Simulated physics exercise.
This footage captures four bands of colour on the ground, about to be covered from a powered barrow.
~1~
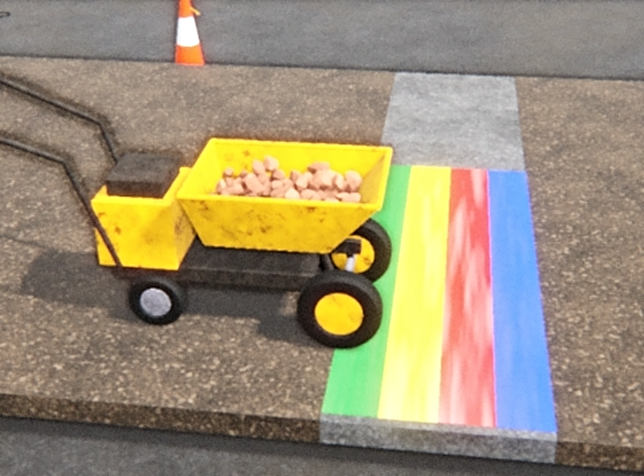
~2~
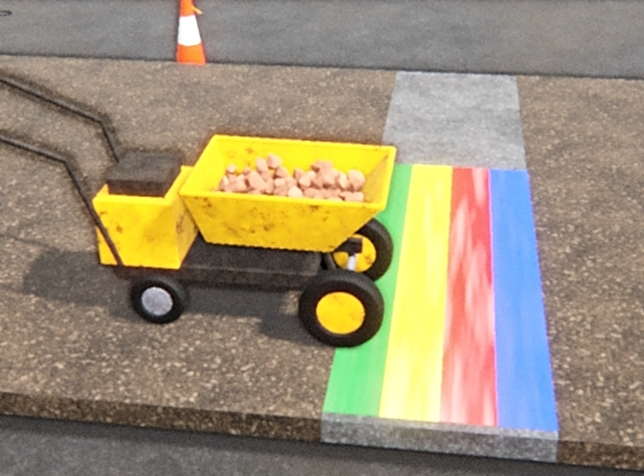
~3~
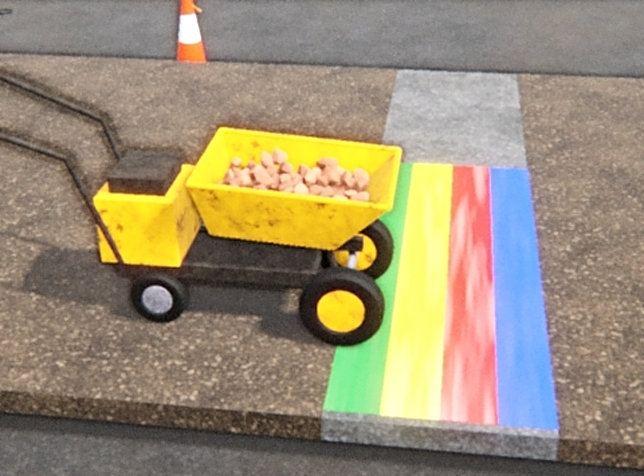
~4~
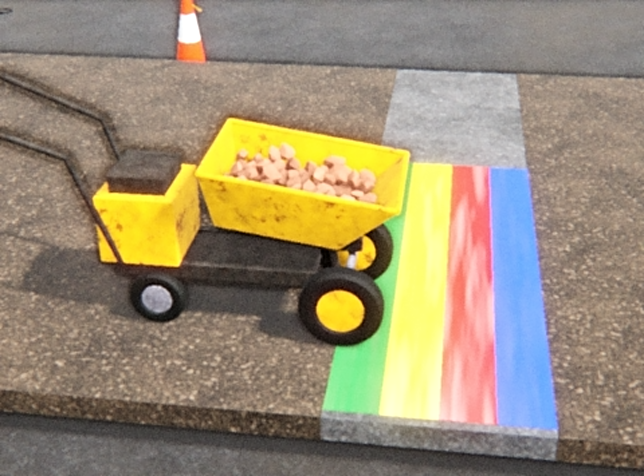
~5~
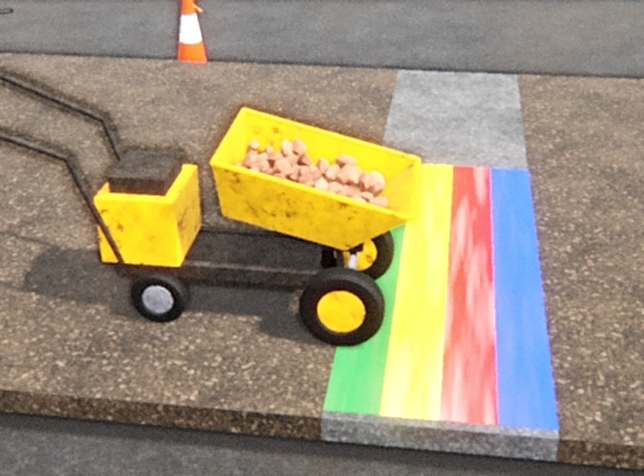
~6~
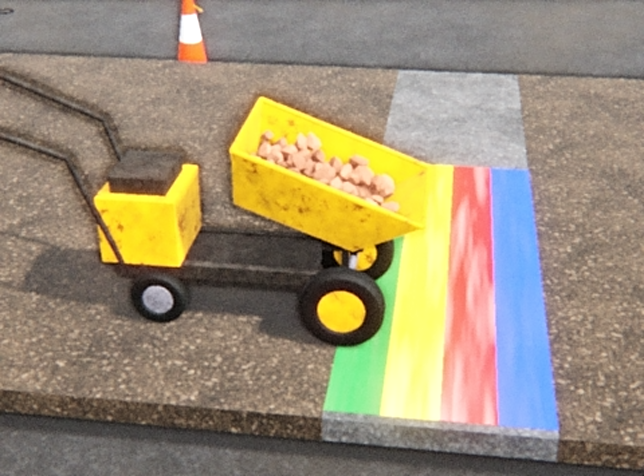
At the start, a yellow powered barrow loaded with rubble stands on rough ground, its skip level beside green, yellow, red and blue strips. The skip then tips gradually forward to the right, its rear rising until it is clearly tilted, while the rubble stays inside and the wheels remain in place.
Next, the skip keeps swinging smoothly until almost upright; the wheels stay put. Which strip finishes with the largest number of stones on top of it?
The blue strip.
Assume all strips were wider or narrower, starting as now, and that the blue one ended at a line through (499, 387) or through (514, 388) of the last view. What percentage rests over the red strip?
In turn, 0 and 0 in a hundred.
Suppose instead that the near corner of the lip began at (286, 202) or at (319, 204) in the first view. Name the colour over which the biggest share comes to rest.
One: The yellow one. Two: The red strip.
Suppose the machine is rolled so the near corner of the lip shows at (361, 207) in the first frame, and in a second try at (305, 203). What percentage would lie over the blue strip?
Roughly 30 per cent first, then roughly 10 per cent.
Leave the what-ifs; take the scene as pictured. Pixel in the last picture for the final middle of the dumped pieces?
Roughly at (524, 317), give or take.
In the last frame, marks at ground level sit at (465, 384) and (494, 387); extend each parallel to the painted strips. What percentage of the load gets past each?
In turn 80 and 70 in a hundred.
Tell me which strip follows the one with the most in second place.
Just behind the leader sits the strip in red.
Soon, skip tipped steeply; all in the skip.
A while on, skip tipped right over; about half in the skip; about a quarter over the red strip; about a quarter over the blue strip.
Towards the end, skip tipped right over; about a quarter in the skip; about a quarter over the red strip; about a third over the blue strip; about a quarter off the paint.
Finally, skip tipped right over; about a quarter in the skip; none over the green strip; none over the yellow strip; about a quarter over the red strip; about a third over the blue strip; about a quarter off the paint.
